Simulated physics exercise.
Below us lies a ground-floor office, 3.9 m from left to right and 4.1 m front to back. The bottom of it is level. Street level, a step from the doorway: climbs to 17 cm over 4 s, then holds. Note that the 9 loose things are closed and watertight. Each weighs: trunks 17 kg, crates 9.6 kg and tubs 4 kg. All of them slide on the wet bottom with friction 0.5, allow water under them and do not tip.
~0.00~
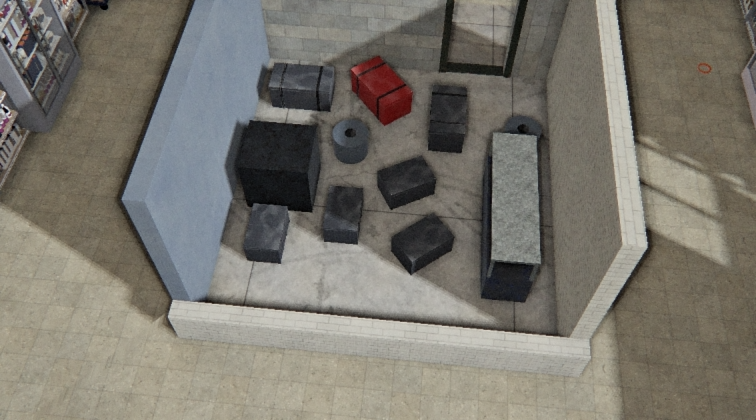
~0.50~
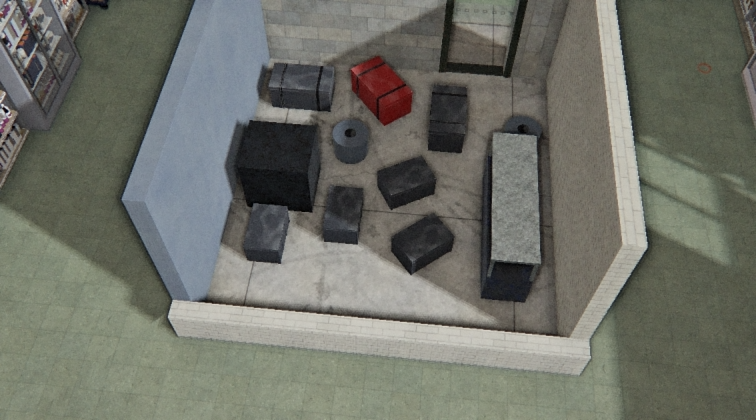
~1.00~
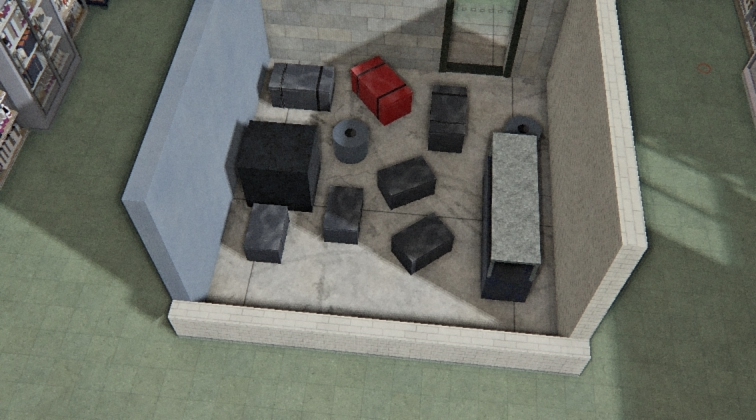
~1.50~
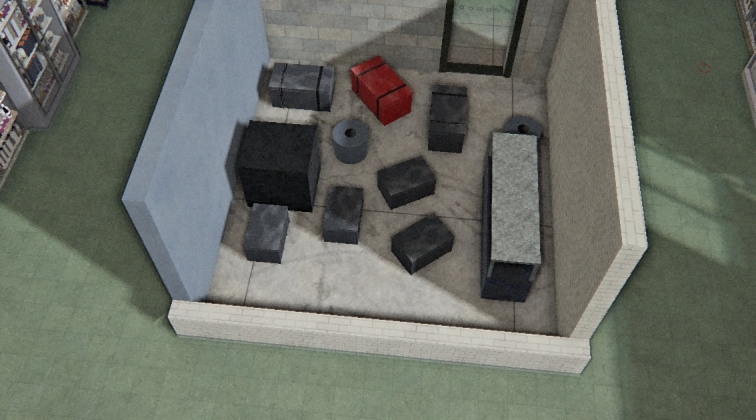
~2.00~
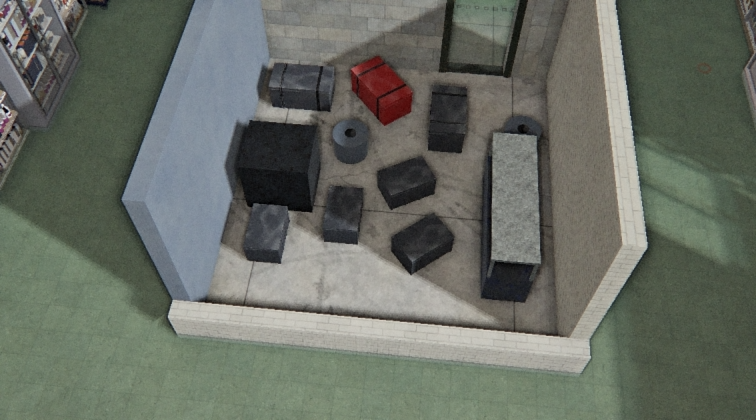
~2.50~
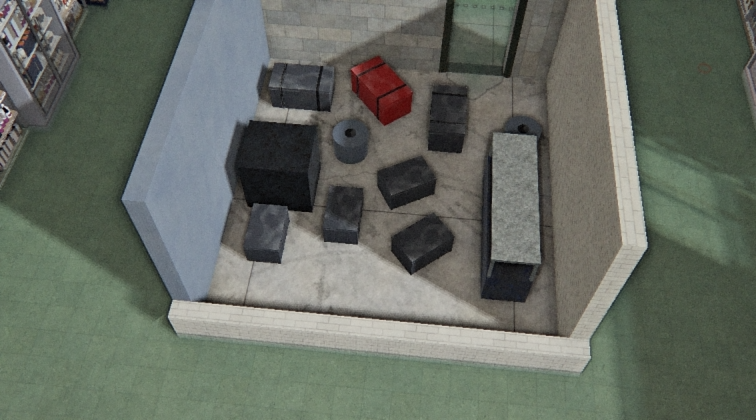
Murky green water spreading over the paved floor outside a walled room, while the red trunk and dark crates inside stay still.
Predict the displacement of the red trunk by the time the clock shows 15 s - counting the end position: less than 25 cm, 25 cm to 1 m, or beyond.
It keeps close.
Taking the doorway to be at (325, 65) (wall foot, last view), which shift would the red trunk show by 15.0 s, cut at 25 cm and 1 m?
The red trunk creeps a bit.
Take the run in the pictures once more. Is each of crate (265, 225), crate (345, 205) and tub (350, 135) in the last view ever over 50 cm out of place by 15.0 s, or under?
Result, in order: Lower / higher / higher.
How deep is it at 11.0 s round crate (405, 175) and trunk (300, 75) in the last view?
Close to 7 and 3 centimetres.
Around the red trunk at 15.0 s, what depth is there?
Around 5 cm.
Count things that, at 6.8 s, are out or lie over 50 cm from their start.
That would be 0.
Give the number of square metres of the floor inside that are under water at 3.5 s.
Somewhere around 1.5 m2, roughly.
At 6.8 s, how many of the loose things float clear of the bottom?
Then: 2.
After 3.5 s the red trunk is near (381, 80), 0.0 m from its start, aground; 0 afloat.
After 6.8 s the red trunk is near (381, 80), 0.0 m from its start, aground; 2 afloat.
After 11.0 s the red trunk is near (381, 80), 0.0 m from its start, aground; 5 afloat.
After 15.0 s the red trunk is near (382, 80), 0.0 m from its start, aground; 8 afloat.
